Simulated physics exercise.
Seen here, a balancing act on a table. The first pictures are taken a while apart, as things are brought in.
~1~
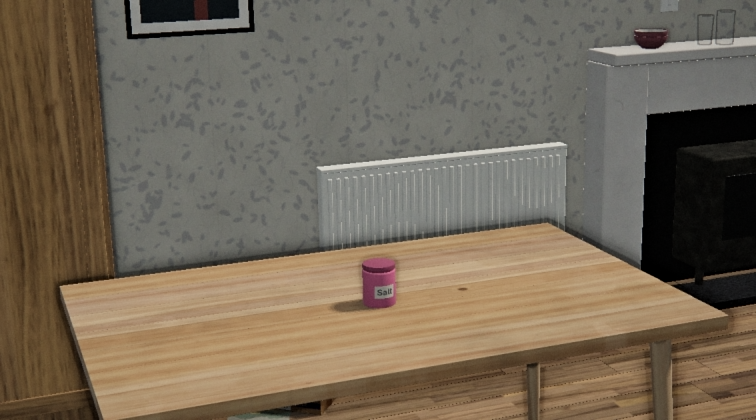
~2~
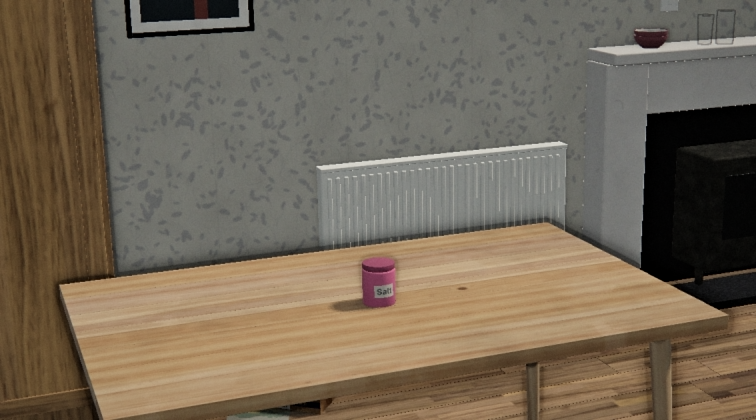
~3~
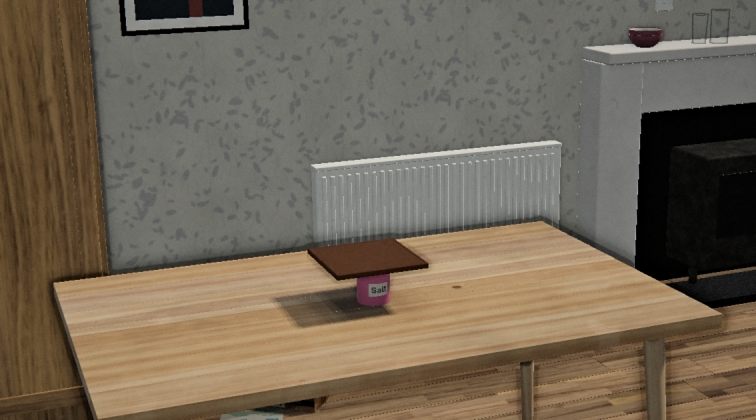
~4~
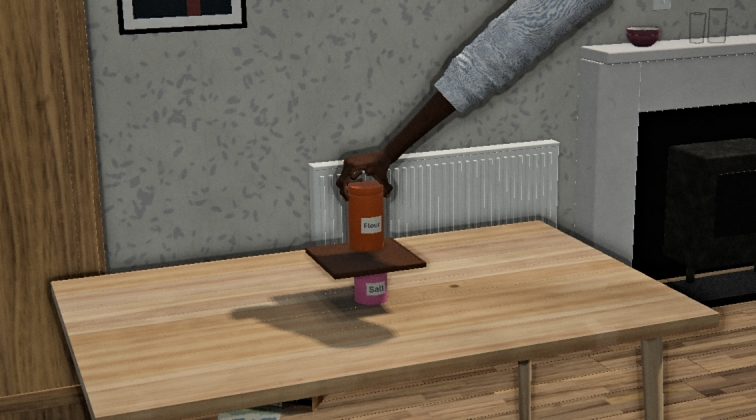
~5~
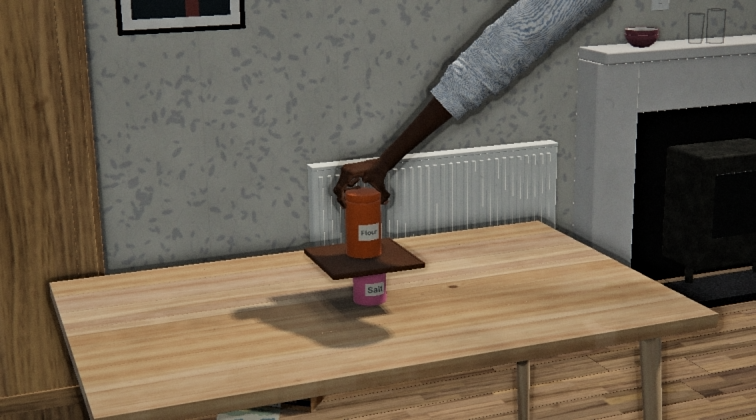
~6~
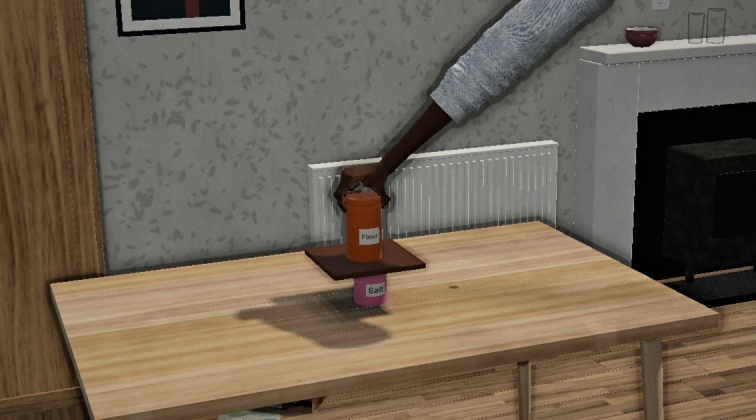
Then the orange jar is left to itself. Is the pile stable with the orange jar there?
As it turns out, it holds.
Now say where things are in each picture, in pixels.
In the first frame, the last thing is not in view yet.
In the second frame, the last thing is not in view yet.
In the third frame, the last thing is not in view yet; brown lid (367, 258).
In the fourth frame, on its way; orange jar (366, 216); brown lid (364, 257).
In the fifth frame, on its way; orange jar (363, 223); brown lid (363, 258).
In the sixth frame, set down, still held; orange jar (364, 227); brown lid (364, 258).
Then, 0.80 s after the last picture, nothing has stirred.
Then, 1.70 s after the last picture, orange jar resting near (364, 227).
At rest, all 3 in place. Seen from the same camera at the end, orange jar near (364, 227). The stack stays up.
